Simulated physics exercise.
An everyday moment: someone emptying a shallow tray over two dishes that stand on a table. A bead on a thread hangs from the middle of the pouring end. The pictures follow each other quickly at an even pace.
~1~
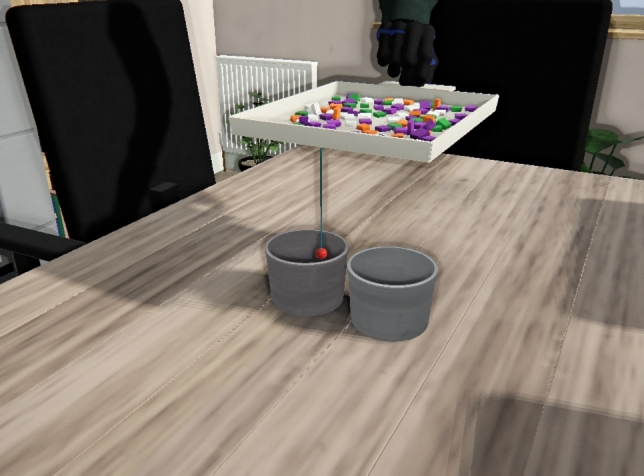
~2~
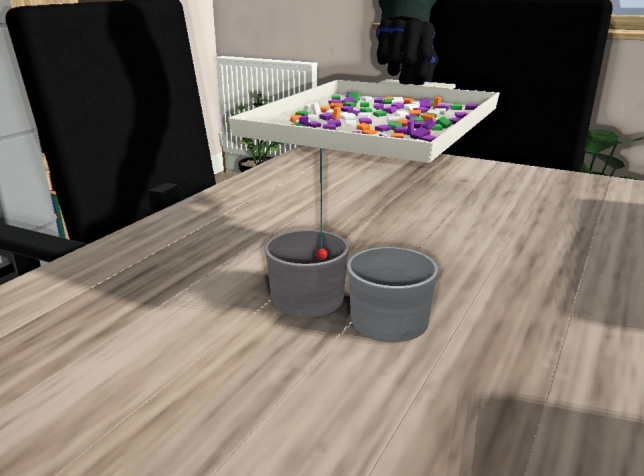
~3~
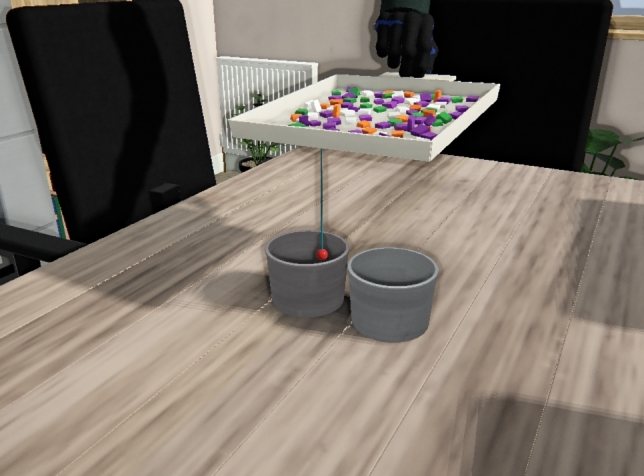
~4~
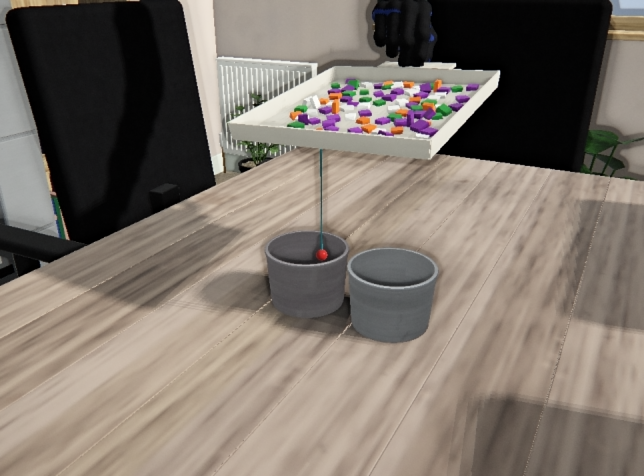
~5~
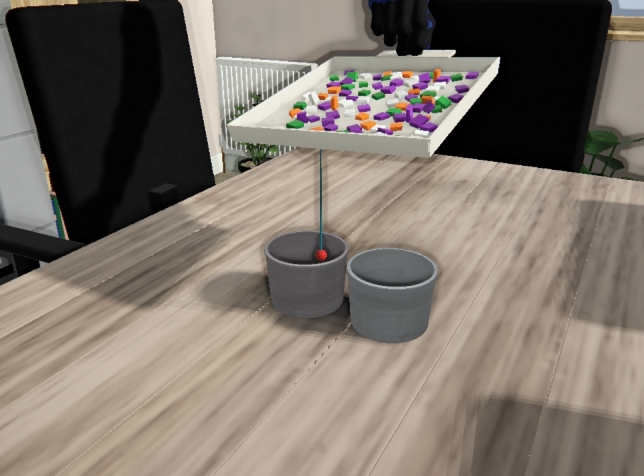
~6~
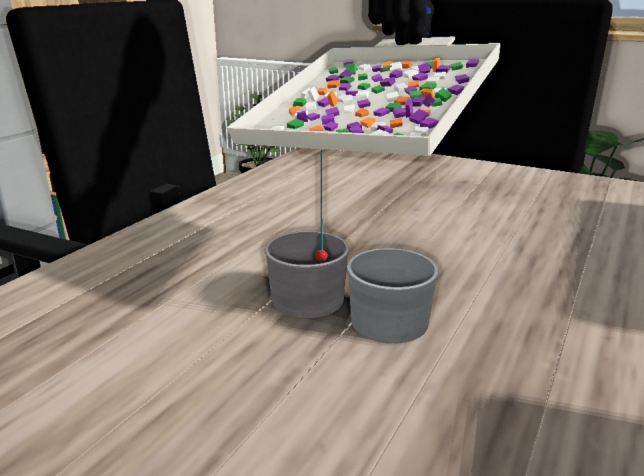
On a wooden table with two gray dishes, a dark-gloved hand was at the back of a shallow tray of colorful pieces as the far end slowly rose, while a red bead hung almost still.
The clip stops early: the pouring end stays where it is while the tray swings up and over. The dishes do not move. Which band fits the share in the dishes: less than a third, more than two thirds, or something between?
Together they catch under a third.
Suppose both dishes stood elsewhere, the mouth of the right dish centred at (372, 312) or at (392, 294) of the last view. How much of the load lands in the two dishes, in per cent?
First some 40, then 20 per cent.
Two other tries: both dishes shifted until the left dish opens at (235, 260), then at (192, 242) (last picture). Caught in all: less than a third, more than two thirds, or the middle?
First above two thirds, then the middle third.
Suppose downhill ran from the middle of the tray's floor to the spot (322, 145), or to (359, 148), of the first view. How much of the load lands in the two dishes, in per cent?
Roughly 0 per cent, and 0 per cent.
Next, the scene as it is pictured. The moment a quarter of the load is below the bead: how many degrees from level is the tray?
At about 105°.
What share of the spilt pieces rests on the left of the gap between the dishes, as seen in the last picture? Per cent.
Roughly 100 in a hundred.
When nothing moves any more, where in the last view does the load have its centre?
Around (236, 334).
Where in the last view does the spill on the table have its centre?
Roughly at (236, 334).
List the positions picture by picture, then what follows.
Corners of the pouring end near (232, 116) and (431, 142), level; middle of the load near (394, 121), mosaic tiles; left dish near (286, 284); right dish near (374, 307); bead on its thread near (321, 254), in the first frame.
Corners of the pouring end near (232, 118) and (430, 142), level; middle of the load near (394, 120), in the second frame.
Corners of the pouring end near (231, 119) and (430, 141), tipped barely, lowest at the left corner; middle of the load near (394, 116), in the third frame.
Corners of the pouring end near (231, 122) and (429, 139), tipped a little, lowest at the left corner; middle of the load near (393, 110), in the fourth frame.
Corners of the pouring end near (230, 124) and (428, 138), tipped a little, lowest at the left corner; middle of the load near (393, 103), in the fifth frame.
Corners of the pouring end near (230, 127) and (428, 136), tipped a little, lowest at the left corner; middle of the load near (392, 97); left dish near (287, 286); right dish near (374, 309), in the sixth frame.
Shortly afterwards, tray tipped steeply; the whole lot on the tray.
Next, tray tipped right over; all but a few on the tray; a little outside both.
Some moments later, tray tipped past a quarter turn; only a few in the left dish; all but a few outside both.
In the end, tray tipped past a quarter turn; none at all in the right dish; only a few in the left dish; all but a few outside both.
